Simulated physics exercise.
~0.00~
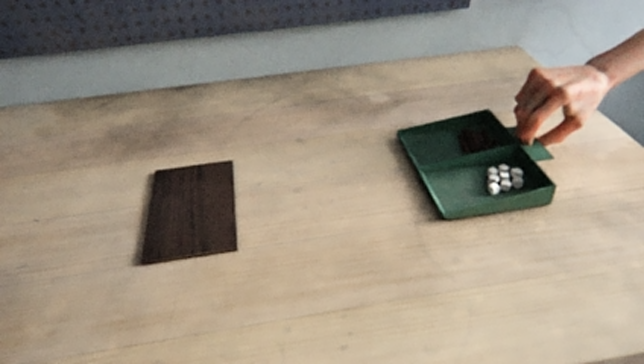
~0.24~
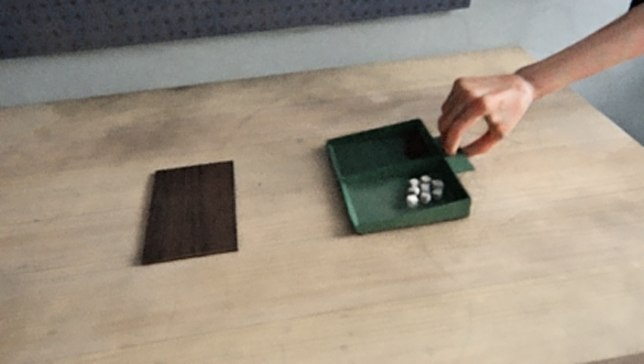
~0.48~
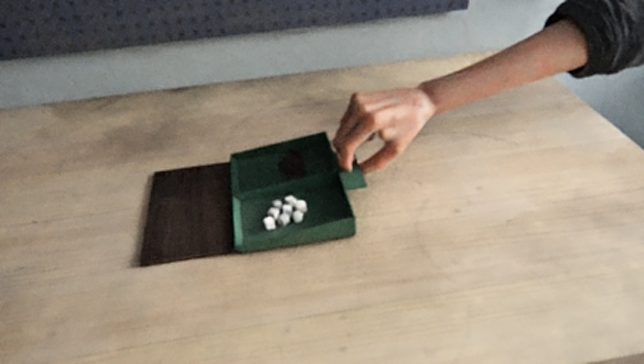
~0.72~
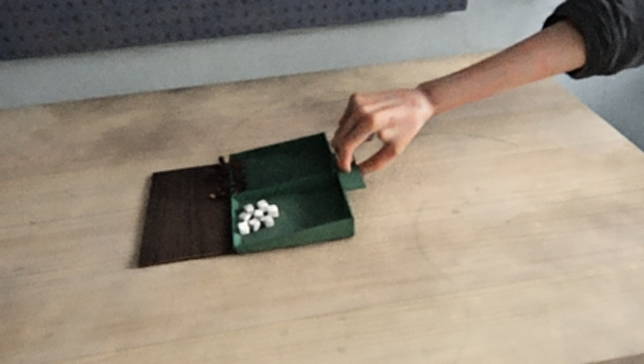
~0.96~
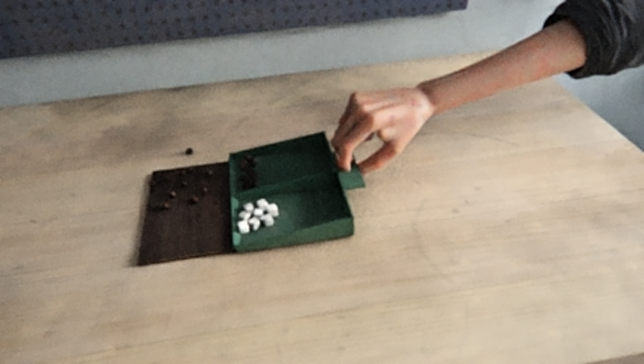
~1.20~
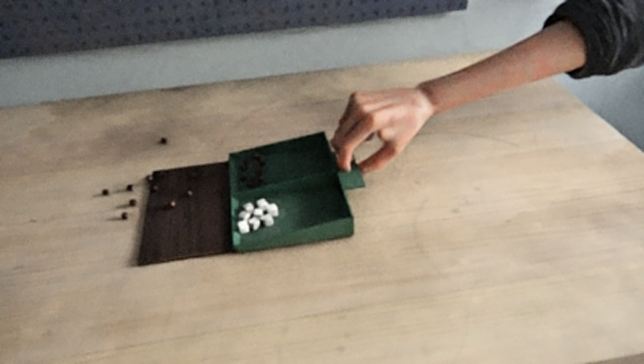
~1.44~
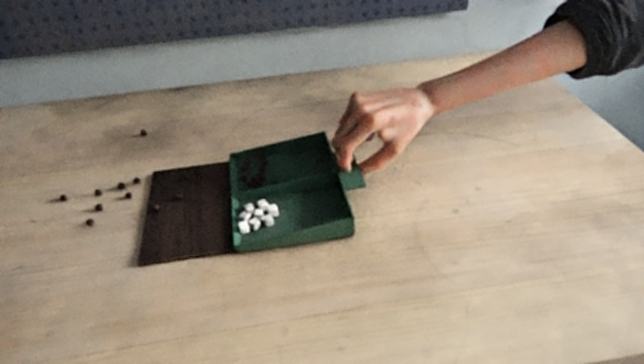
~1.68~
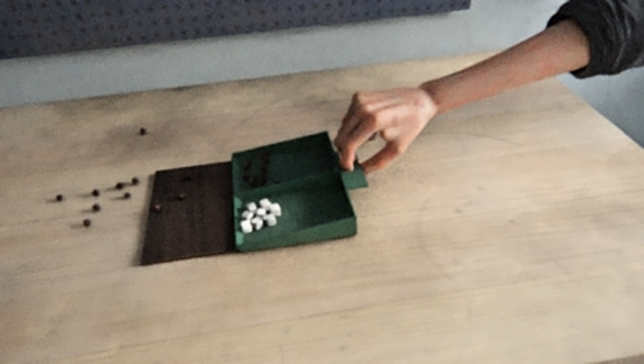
A green divided tray, with small white pieces in its near part and dark ones in its far part, slides left across a pale wooden counter, pushed by a hand at its right end. It travels quickly toward a flat, dark brown board and stops against the board's edge. The white pieces shift to the left end of their part and stay inside. Several dark pieces shoot out over the front, scatter across the board and roll onto the counter beyond it. They come to rest there, with others still in the tray, while the hand keeps its hold.
